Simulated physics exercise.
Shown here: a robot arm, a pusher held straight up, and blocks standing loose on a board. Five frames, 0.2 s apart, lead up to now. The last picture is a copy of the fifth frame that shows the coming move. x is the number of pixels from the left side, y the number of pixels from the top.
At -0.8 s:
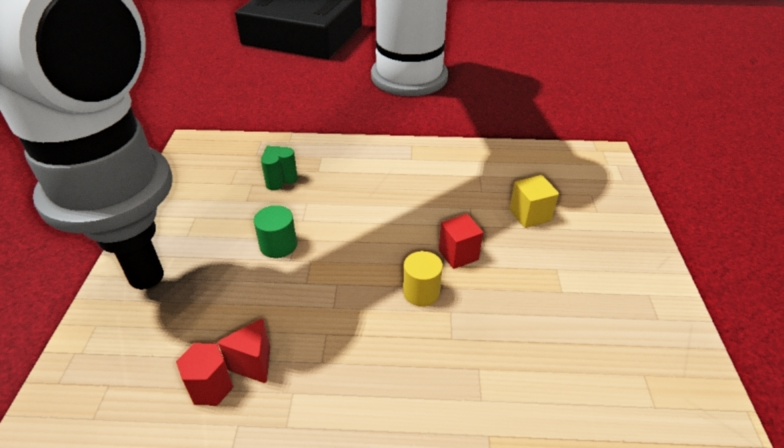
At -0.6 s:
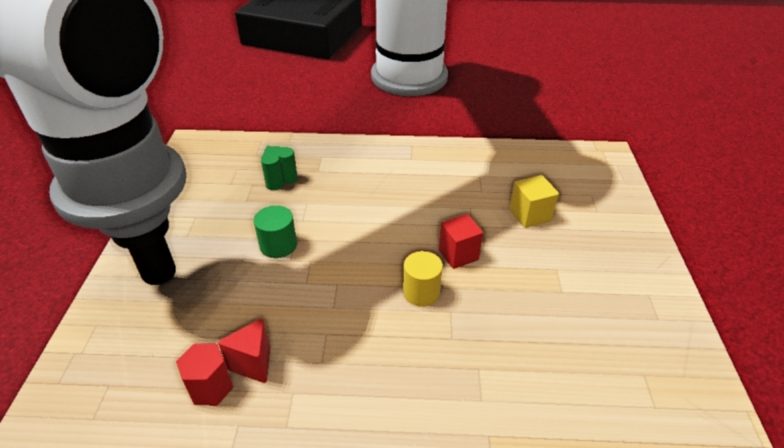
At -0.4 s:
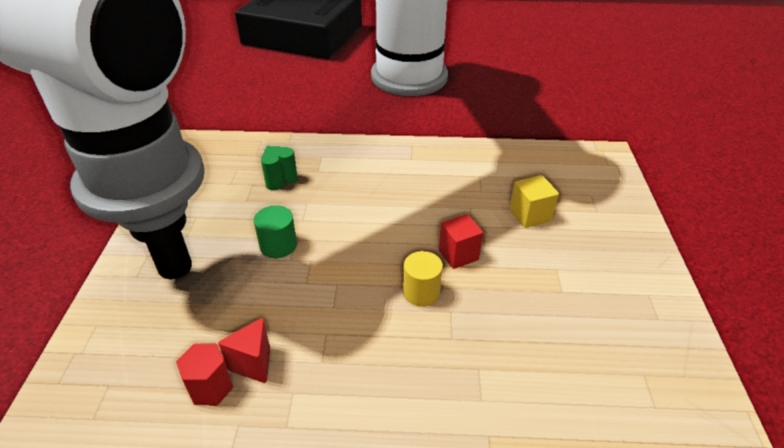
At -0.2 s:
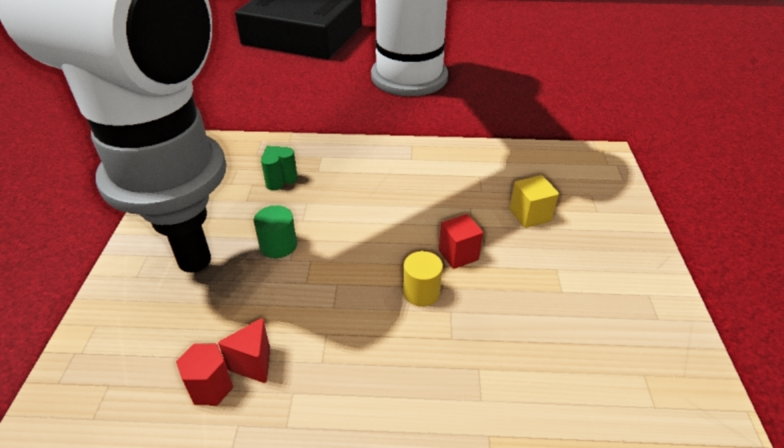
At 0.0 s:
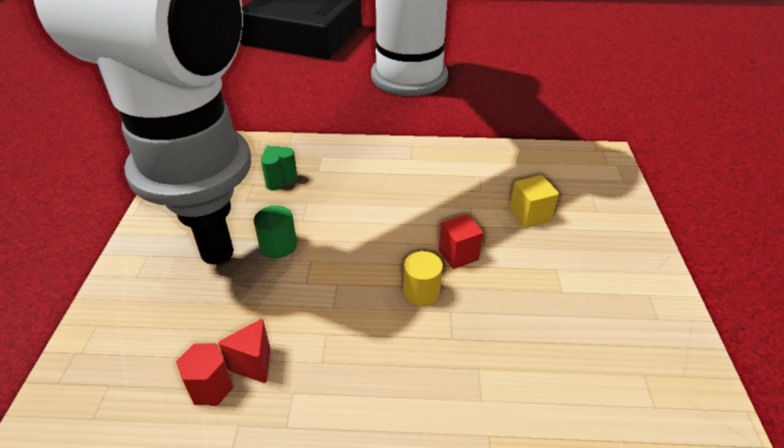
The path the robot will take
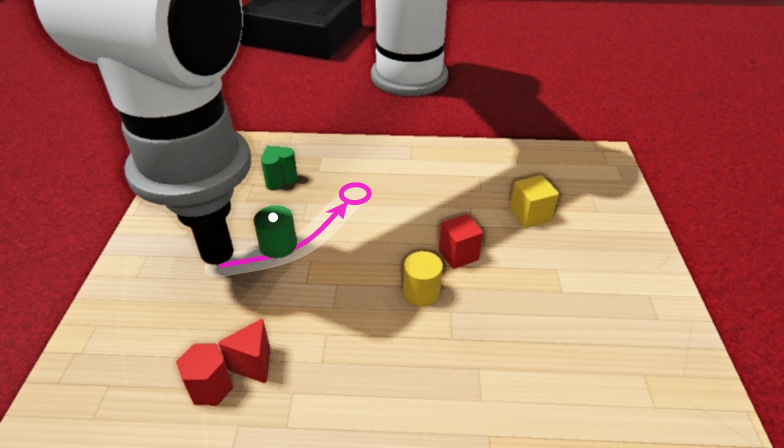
To begin with, a robot arm holds a black pusher upright near the left edge of a wooden board scattered with red, green and yellow blocks. The arm then moves the pusher steadily rightward and slightly up the board, nearer the green round block, while all the blocks stay still.
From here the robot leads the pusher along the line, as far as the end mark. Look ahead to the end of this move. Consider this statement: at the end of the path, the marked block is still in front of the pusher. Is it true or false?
Verdict: True.
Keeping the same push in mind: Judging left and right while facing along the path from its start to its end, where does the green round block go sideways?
Its sideways move is to the left.
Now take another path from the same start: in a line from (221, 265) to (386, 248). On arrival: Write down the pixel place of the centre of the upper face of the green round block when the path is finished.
Most likely (310, 204).
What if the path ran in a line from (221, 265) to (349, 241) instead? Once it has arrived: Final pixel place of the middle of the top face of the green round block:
At the end it should sit near (326, 194).
The line goes from (221, 265) over (282, 253) and (326, 225) to (355, 193); the dot is on the green round block.
What follows on the original path. One third of the way, pusher (280, 242); green round block (301, 206).
Two thirds of the way, pusher (325, 213); green round block (334, 176).
At the end, pusher (355, 183); green round block (350, 148); green heart block unmoved.
